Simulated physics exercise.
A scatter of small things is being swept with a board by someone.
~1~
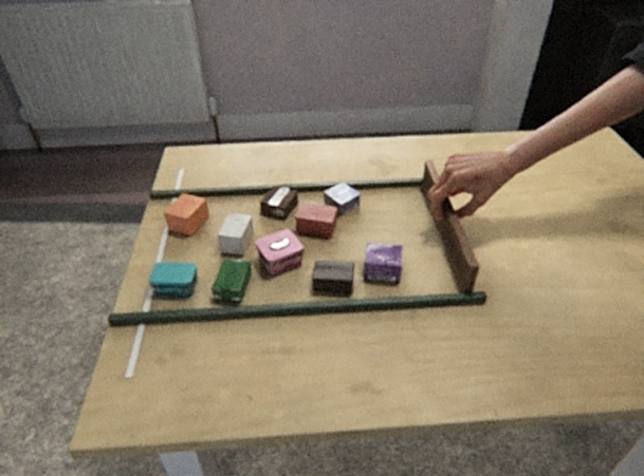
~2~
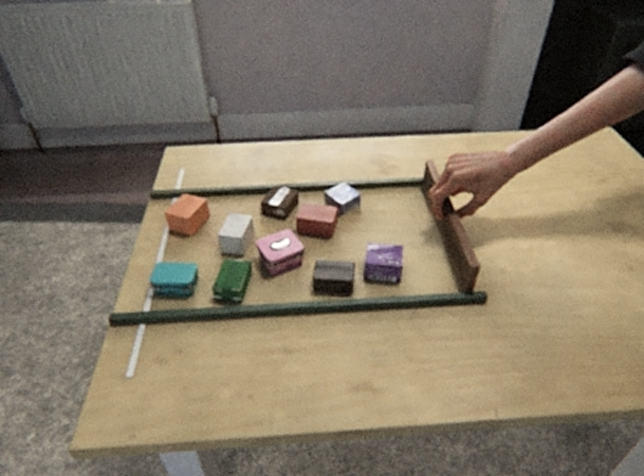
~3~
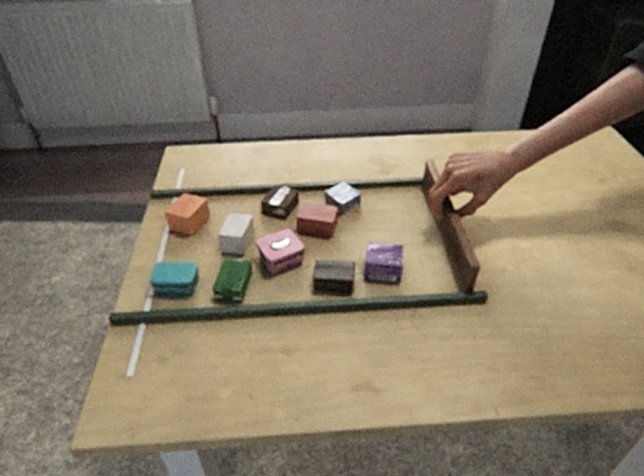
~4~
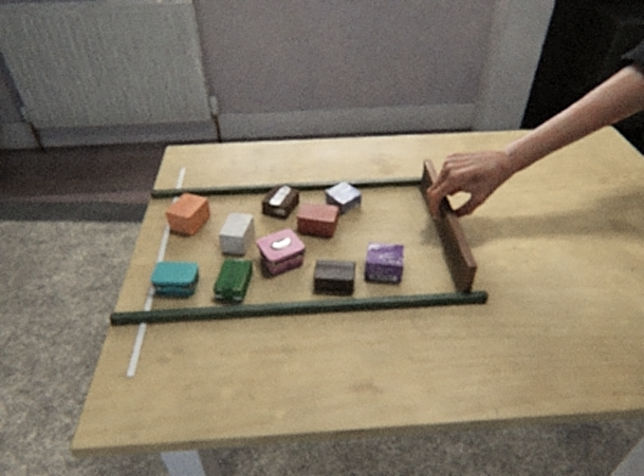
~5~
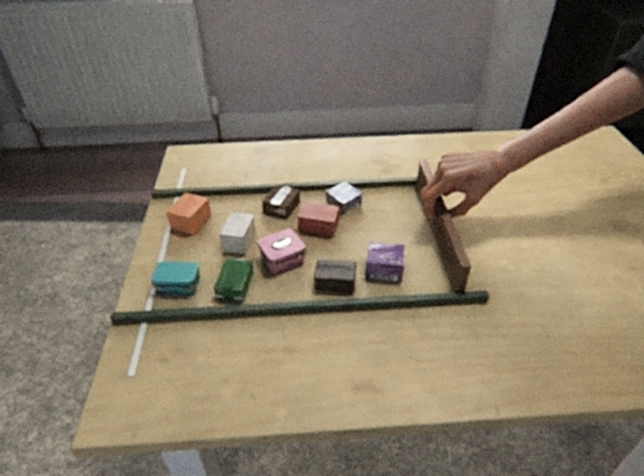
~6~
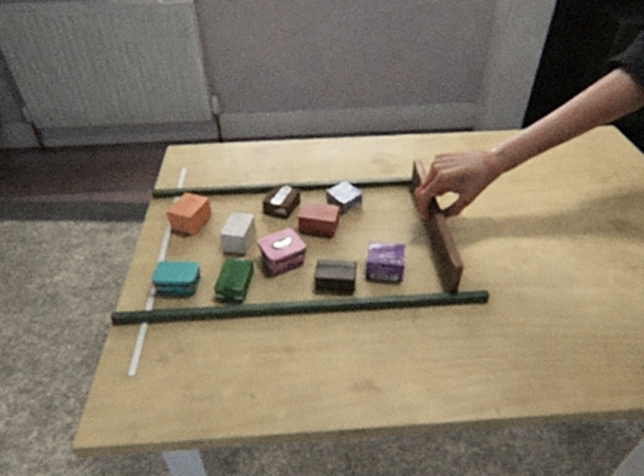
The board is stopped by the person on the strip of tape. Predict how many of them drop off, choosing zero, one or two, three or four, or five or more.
The edge claims five or more.
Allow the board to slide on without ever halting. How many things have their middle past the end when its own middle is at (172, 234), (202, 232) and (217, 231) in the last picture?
Taking the three positions in turn, the counts come to 6, 2 and 2.
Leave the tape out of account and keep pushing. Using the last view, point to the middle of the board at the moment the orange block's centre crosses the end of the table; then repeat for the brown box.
The middle is at (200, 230) when it's the orange block, and at (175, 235) when it's the brown box.
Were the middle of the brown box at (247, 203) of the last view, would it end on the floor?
From that start, the object then does not stay.
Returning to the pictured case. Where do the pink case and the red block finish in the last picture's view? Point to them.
Roughly (140, 252); the other one roughly (145, 232).
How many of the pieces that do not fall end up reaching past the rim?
The number is 3.
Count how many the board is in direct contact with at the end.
4.
Soon after, none off yet; orange block at rest near (190, 213); turquoise case at rest near (178, 279); green box at rest near (235, 279).
After that, none off yet; orange block displaced a little near (179, 215); turquoise case displaced about its own width near (116, 284); green box displaced well along near (151, 285).
In the end, the number that fall off is five or more; gone, black block, brown box, white block, green box, turquoise case and orange block.
